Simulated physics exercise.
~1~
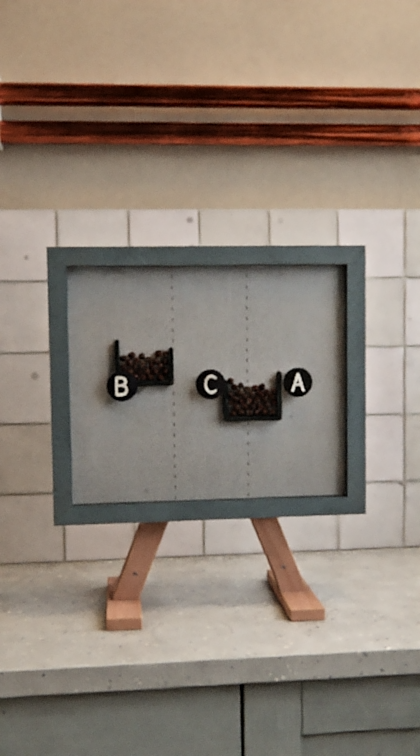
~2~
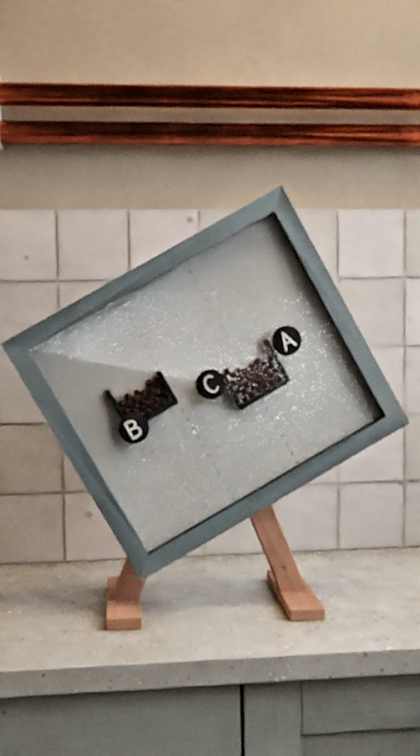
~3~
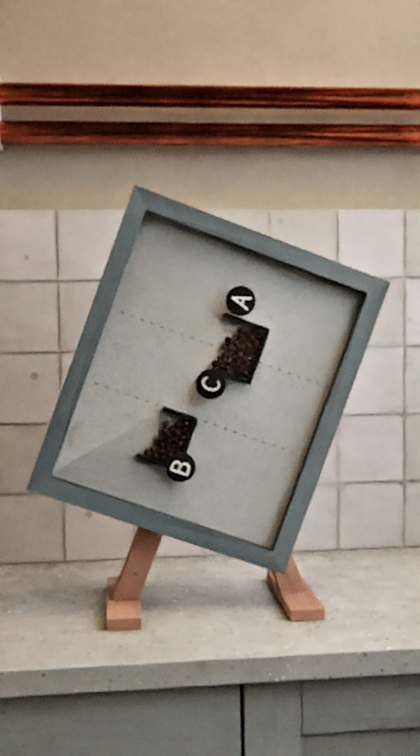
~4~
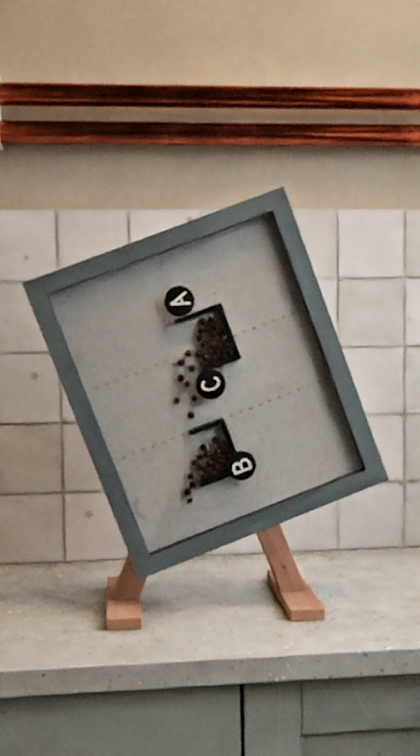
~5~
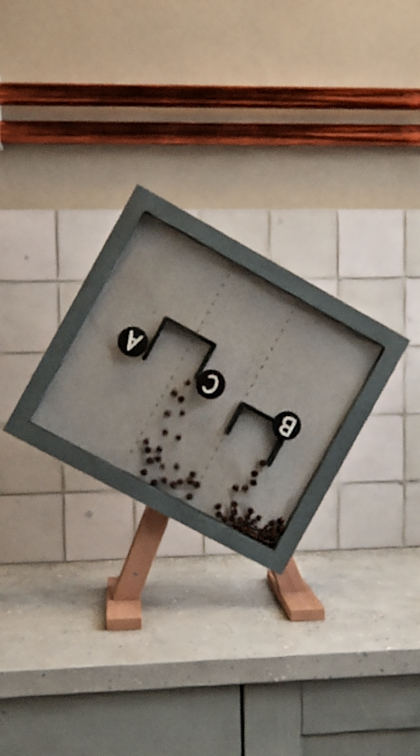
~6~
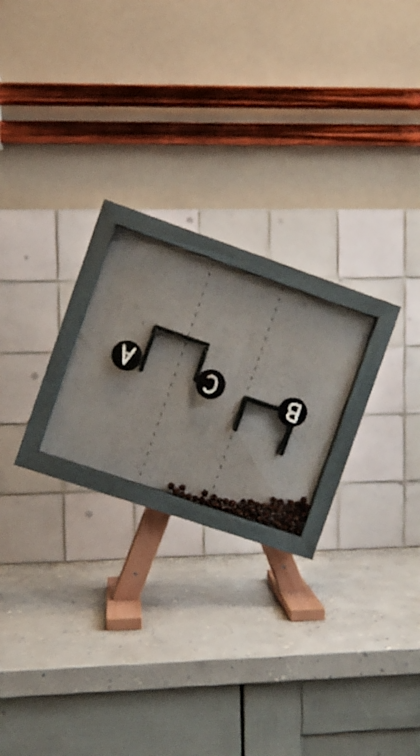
Dark round pills sat in two small trays inside a clear-fronted framed box, then spilled out as it swung anticlockwise until nearly upside down, and they ended heaped along the bottom edge, mostly under B at the right, with the trays empty.
